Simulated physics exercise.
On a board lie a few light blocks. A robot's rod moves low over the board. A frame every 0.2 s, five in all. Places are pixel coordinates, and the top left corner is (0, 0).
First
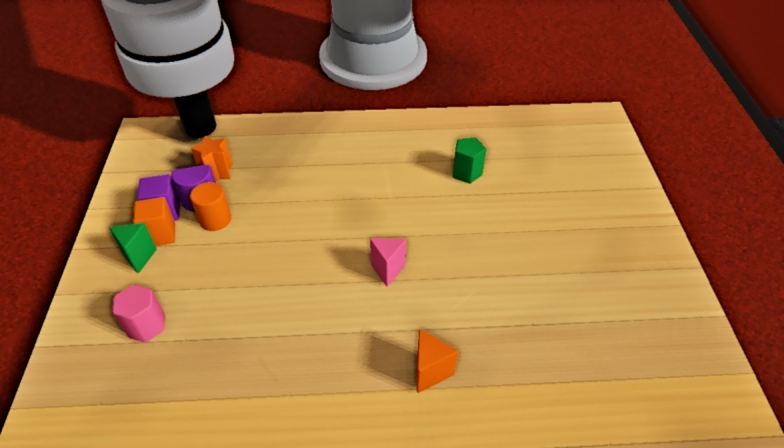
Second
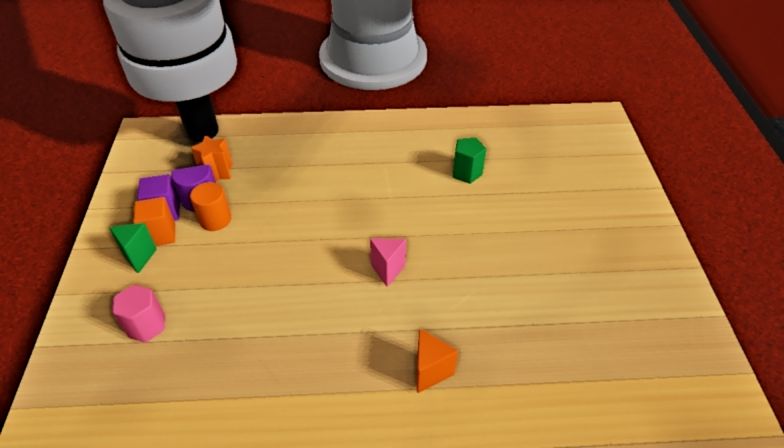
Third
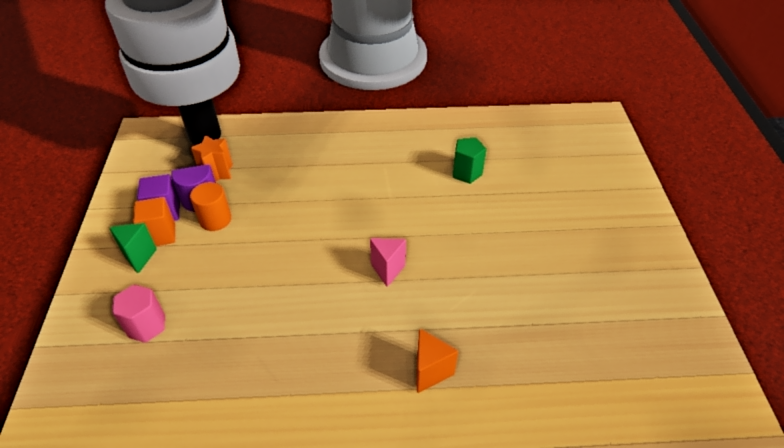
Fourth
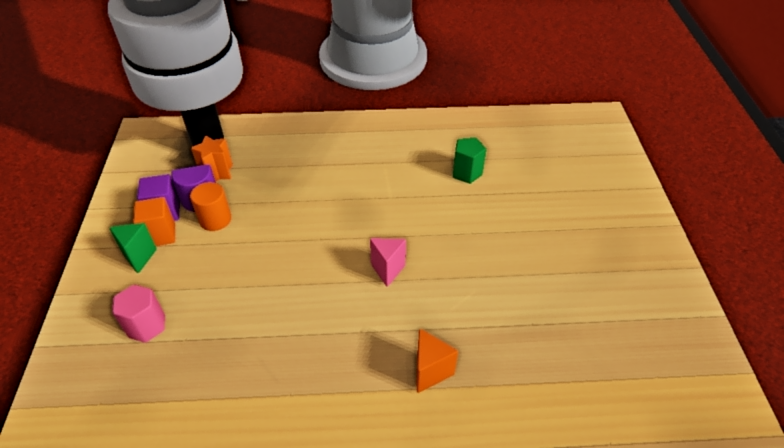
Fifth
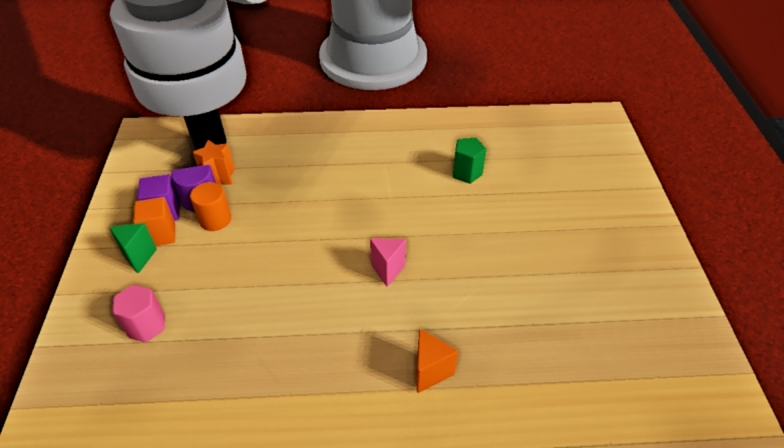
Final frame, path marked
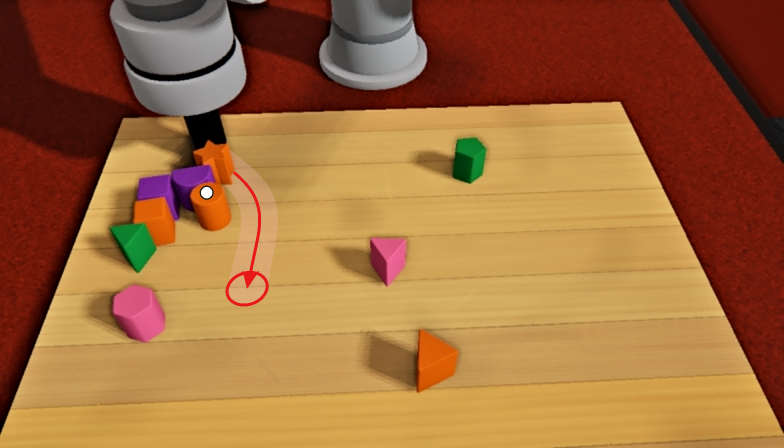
On a wooden board, a robot's rod edges right and slightly nudges an orange star block.
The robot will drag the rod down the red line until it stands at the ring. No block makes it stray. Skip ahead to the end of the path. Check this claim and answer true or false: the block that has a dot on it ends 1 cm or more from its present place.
It is true.
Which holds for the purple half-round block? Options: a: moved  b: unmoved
It's a.
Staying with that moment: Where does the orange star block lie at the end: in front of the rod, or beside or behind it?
Slipped loose.
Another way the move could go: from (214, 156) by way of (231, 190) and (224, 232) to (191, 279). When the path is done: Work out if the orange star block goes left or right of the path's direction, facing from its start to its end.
So, looking from the first point of the path to the last, the orange star block moves leftwards.
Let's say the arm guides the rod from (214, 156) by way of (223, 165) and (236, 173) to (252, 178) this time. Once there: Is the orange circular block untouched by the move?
My answer is no.
Path on the board, from (214, 156) through (248, 187) and (259, 232) to (247, 288); the dot is on the orange circular block.
On the path given first. One third of the way, rod (246, 177); purple half-round block (188, 182), turned 55° clockwise; orange circular block (202, 203); orange star block (226, 181), turned 75° clockwise.
Two thirds of the way, rod (256, 223); purple half-round block (188, 182), turned 60° clockwise; orange circular block (189, 217); orange star block (220, 219), turned 115° clockwise.
At the end, rod (244, 279); purple four-sided block in place; purple half-round block (188, 182), turned 60° clockwise; orange circular block (188, 217); orange star block (211, 233), turned 160° clockwise.
